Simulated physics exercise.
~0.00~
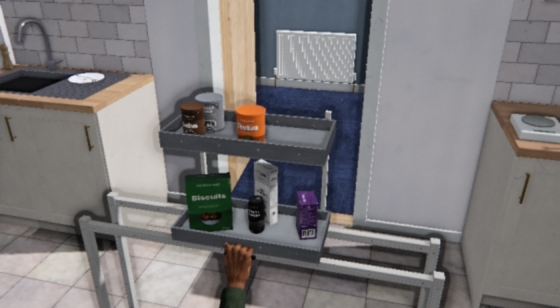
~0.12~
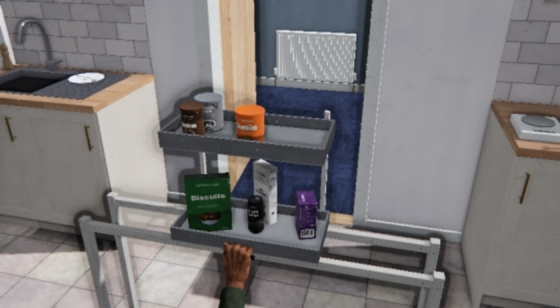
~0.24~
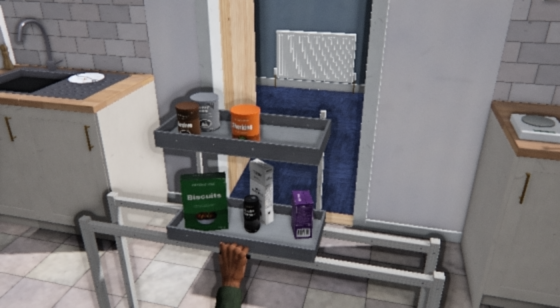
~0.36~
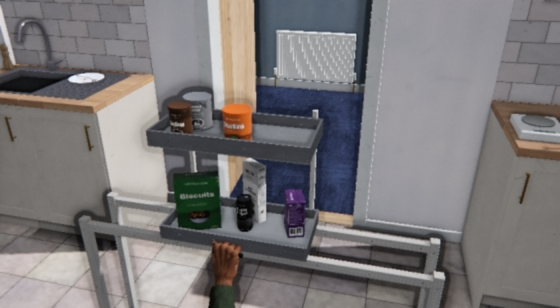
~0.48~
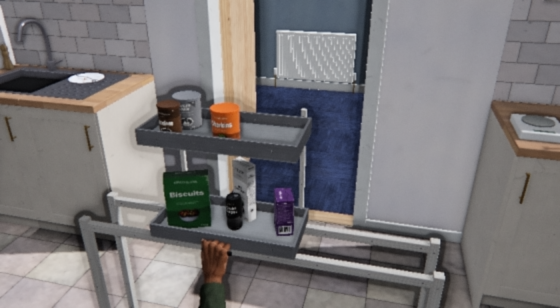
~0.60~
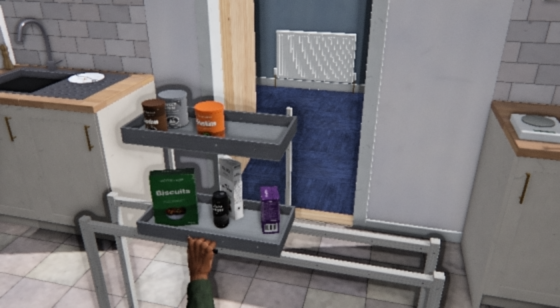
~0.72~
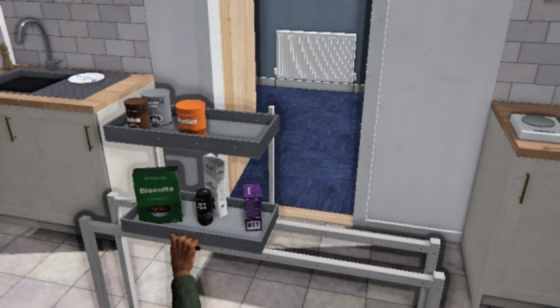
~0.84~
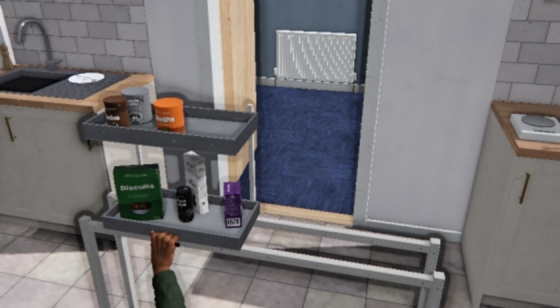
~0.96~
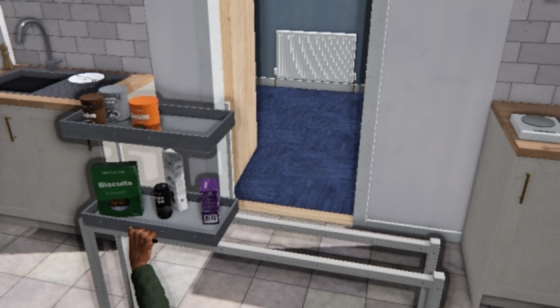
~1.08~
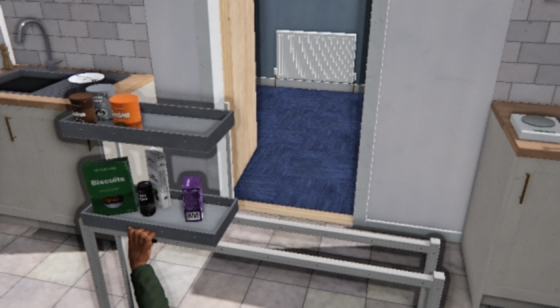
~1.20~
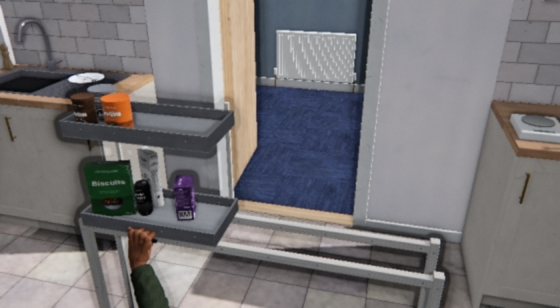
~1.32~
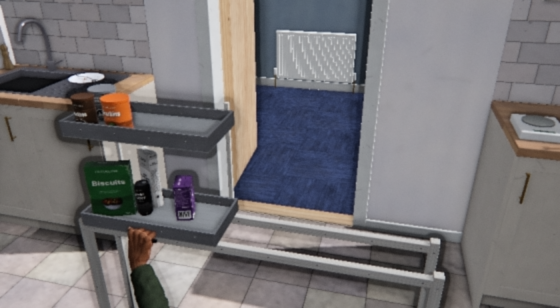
A two-level grey tray holding tins and packets slid left along its rails, slowly then faster, with a hand at its front edge, until it stopped at the left end; several items shifted left on it, and everything stayed upright.
